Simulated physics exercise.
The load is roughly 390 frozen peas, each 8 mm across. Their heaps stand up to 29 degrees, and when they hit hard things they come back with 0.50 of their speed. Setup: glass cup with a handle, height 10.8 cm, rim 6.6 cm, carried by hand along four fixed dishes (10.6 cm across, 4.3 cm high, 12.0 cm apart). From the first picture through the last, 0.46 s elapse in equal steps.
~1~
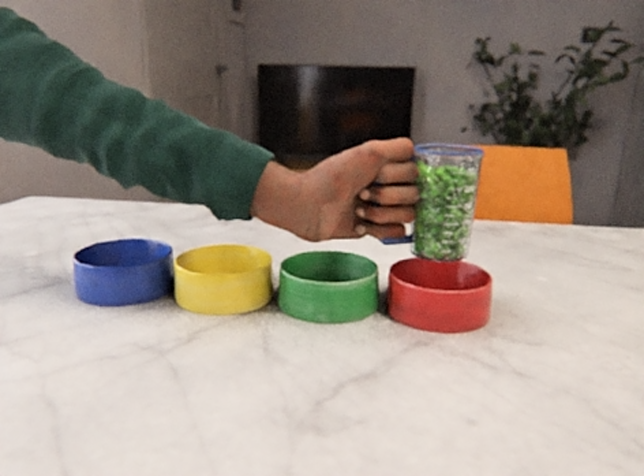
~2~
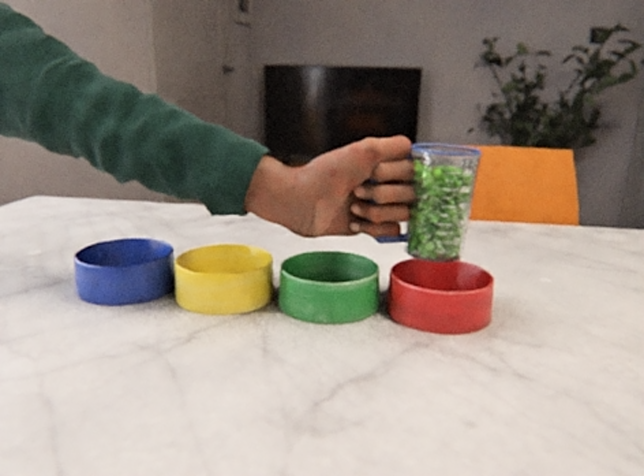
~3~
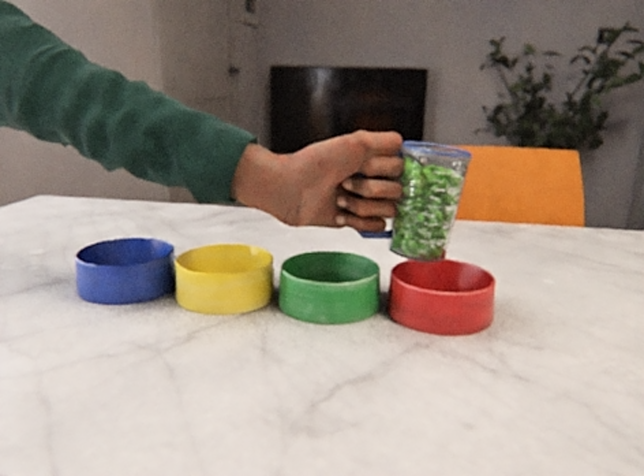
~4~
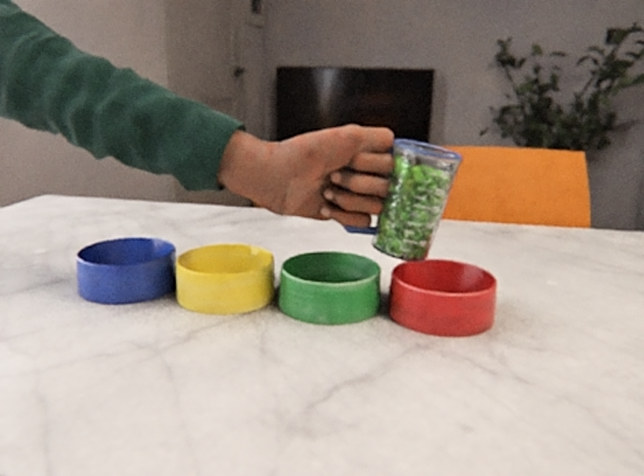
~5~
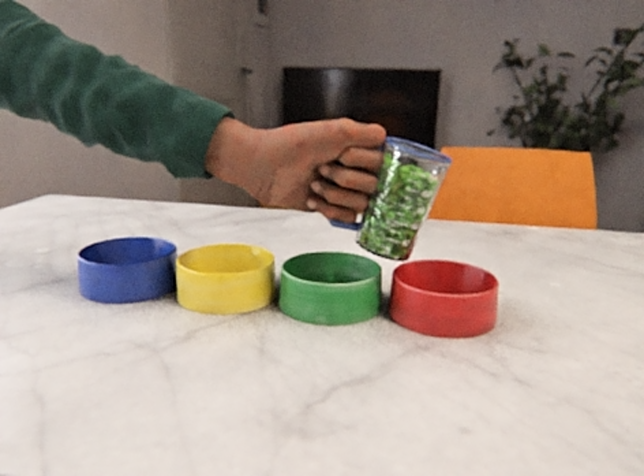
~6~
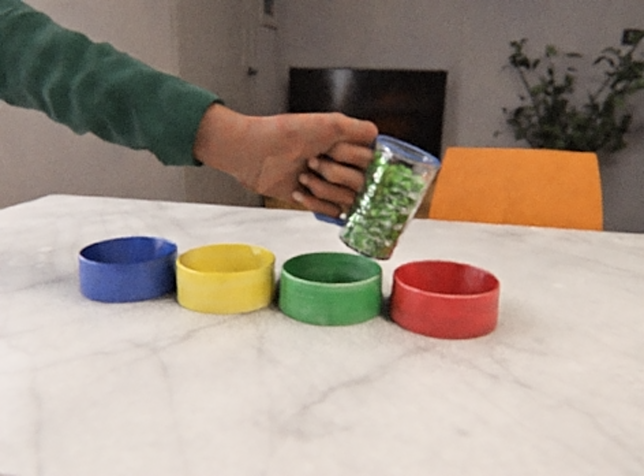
A hand in a green sleeve held a clear cup of green peas above the red dish, then moved it slowly left toward the green dish while gradually tilting it to the right.
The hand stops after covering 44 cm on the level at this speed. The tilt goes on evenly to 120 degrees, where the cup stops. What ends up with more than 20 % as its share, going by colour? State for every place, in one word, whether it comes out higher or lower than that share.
Red: Lower, blue: Higher, green: Lower, yellow: Higher, counter: Lower.
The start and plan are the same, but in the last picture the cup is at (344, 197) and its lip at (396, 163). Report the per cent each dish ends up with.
Red 0; blue 100; green 0; yellow 0.
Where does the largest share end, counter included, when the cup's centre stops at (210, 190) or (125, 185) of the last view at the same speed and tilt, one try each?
Try 1 - yellow; try 2 - yellow.
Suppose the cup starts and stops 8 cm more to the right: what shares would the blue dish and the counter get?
In that case, blue: 0; counter: 10.
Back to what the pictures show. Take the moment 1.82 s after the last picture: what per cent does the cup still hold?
Close to 55 in a hundred.
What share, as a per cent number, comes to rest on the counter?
Close to 15 per cent, give or take.
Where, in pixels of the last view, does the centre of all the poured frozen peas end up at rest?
In the last view, approximately (186, 282).
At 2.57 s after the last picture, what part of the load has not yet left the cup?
0 %.
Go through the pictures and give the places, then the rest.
In the first frame, cup at (443, 202), tilt 0 degrees, lip at (482, 151), moved 0.0 cm; middle of the pieces at (440, 206); red dish at (440, 273); green dish at (329, 266); yellow dish at (224, 259); blue dish at (124, 253).
In the second frame, cup at (439, 202), tilt 2 degrees, lip at (479, 152), moved 0.6 cm; middle of the pieces at (436, 206).
In the third frame, cup at (426, 202), tilt 6 degrees, lip at (470, 155), moved 2.0 cm; middle of the pieces at (423, 205).
In the fourth frame, cup at (413, 201), tilt 11 degrees, lip at (460, 158), moved 3.4 cm; middle of the pieces at (410, 205).
In the fifth frame, cup at (400, 200), tilt 16 degrees, lip at (450, 161), moved 4.8 cm; middle of the pieces at (396, 204).
In the sixth frame, cup at (386, 200), tilt 21 degrees, lip at (439, 164), moved 6.3 cm; middle of the pieces at (382, 203); red dish at (445, 277); green dish at (332, 267); yellow dish at (227, 258); blue dish at (129, 250).
Then, 1.09 s after the last picture, tilt 78 degrees; cup holds 100 %.
Then, 1.82 s after the last picture, tilt 116 degrees; cup holds 55 %, yellow 40 %.
Then, 2.57 s after the last picture, tilt 120 degrees; cup holds 0 %, blue 40 %, yellow 45 %.
In the end, red 0 %, blue 40 %, green 0 %, yellow 45 %, counter 15 %.
